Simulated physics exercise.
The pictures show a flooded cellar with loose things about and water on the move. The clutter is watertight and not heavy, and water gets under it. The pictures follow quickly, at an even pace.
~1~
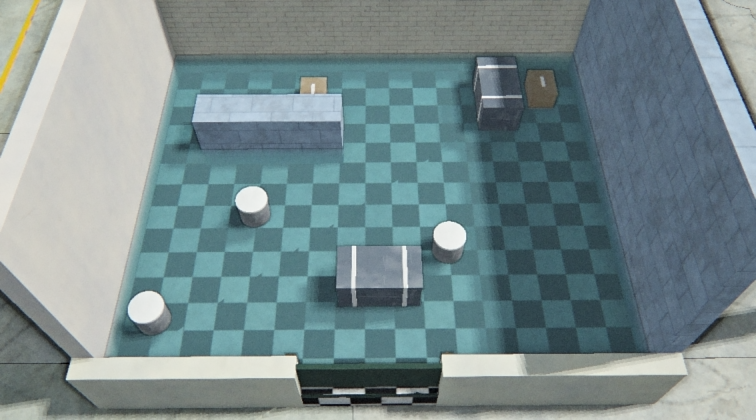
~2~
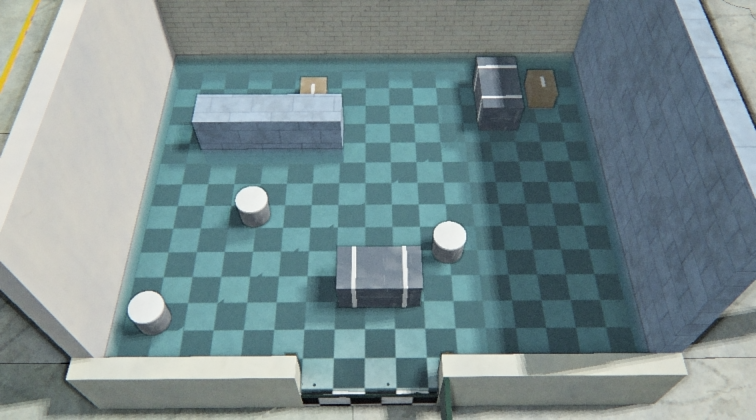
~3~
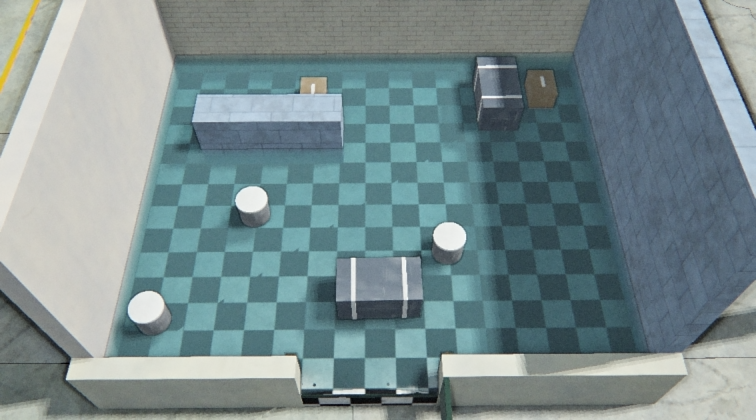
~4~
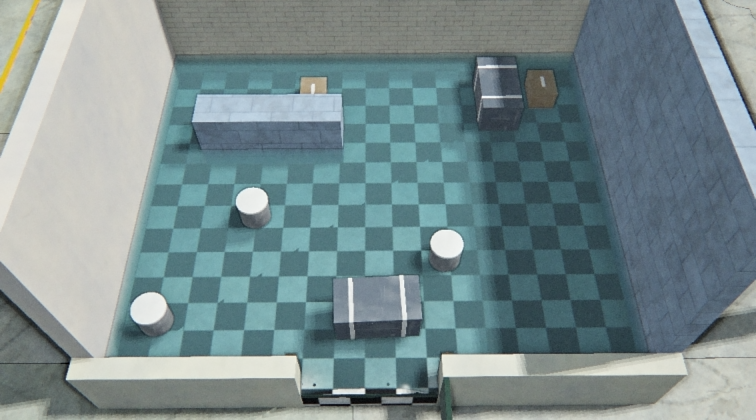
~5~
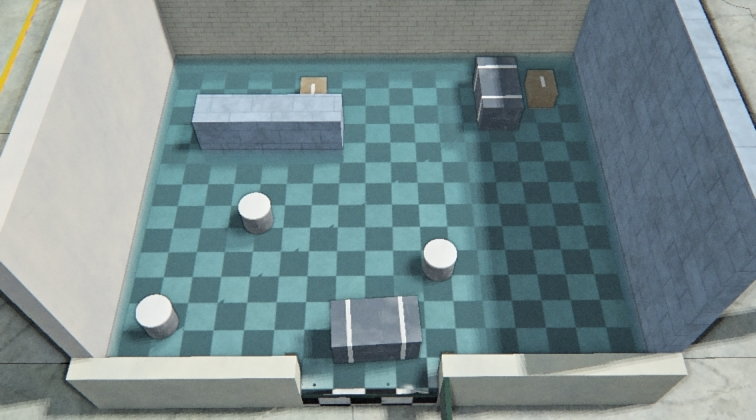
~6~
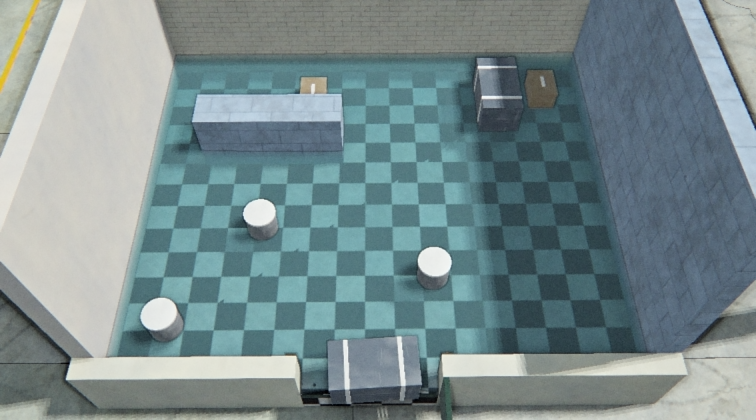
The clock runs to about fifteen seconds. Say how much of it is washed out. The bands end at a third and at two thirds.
Share: One to two thirds.
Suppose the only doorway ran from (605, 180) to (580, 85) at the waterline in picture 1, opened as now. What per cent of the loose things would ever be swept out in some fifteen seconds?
About 40 per cent.
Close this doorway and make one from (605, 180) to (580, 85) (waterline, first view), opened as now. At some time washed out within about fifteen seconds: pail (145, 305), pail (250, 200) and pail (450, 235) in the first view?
In turn: Left behind, stays, out.
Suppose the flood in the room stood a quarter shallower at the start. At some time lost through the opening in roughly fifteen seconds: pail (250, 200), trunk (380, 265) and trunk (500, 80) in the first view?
One after the other: Carried outside, through, inside.
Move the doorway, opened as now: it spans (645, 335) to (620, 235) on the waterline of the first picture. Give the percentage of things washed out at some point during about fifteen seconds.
Close to 60 %.
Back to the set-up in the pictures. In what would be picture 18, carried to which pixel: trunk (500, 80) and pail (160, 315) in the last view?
Roughly at (494, 110) and (205, 335).
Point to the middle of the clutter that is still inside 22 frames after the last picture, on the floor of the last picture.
Near (437, 195).
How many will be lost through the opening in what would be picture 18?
The number is 2.
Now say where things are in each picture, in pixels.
In the first frame, a trunk at (379, 267), afloat; a pail at (450, 235), afloat; 0 of 7 have shifted.
In the second frame, a trunk at (379, 267), afloat; a pail at (450, 235) floats; 0 of 7 have shifted.
In the third frame, a trunk at (379, 279), afloat, close to its start; a pail at (450, 236) floats; 1 of 7 have shifted.
In the fourth frame, a trunk at (377, 298) floats, close to its start; a pail at (447, 243) floats, close to its start; 2 of 7 have shifted.
In the fifth frame, a trunk at (375, 321) floats, a stride from its start; a pail at (440, 253), afloat, close to its start; 4 of 7 have shifted.
In the sixth frame, a trunk at (374, 362), afloat, a stride from its start; a pail at (435, 261), afloat, a stride from its start; 4 of 7 have shifted.
A moment on, 1 of 7 are out; 6 afloat.
Next, 2 of 7 are out; 5 afloat.
Later, 3 of 7 are out; 4 afloat.
In the end, 4 of 7 are out; 3 afloat.
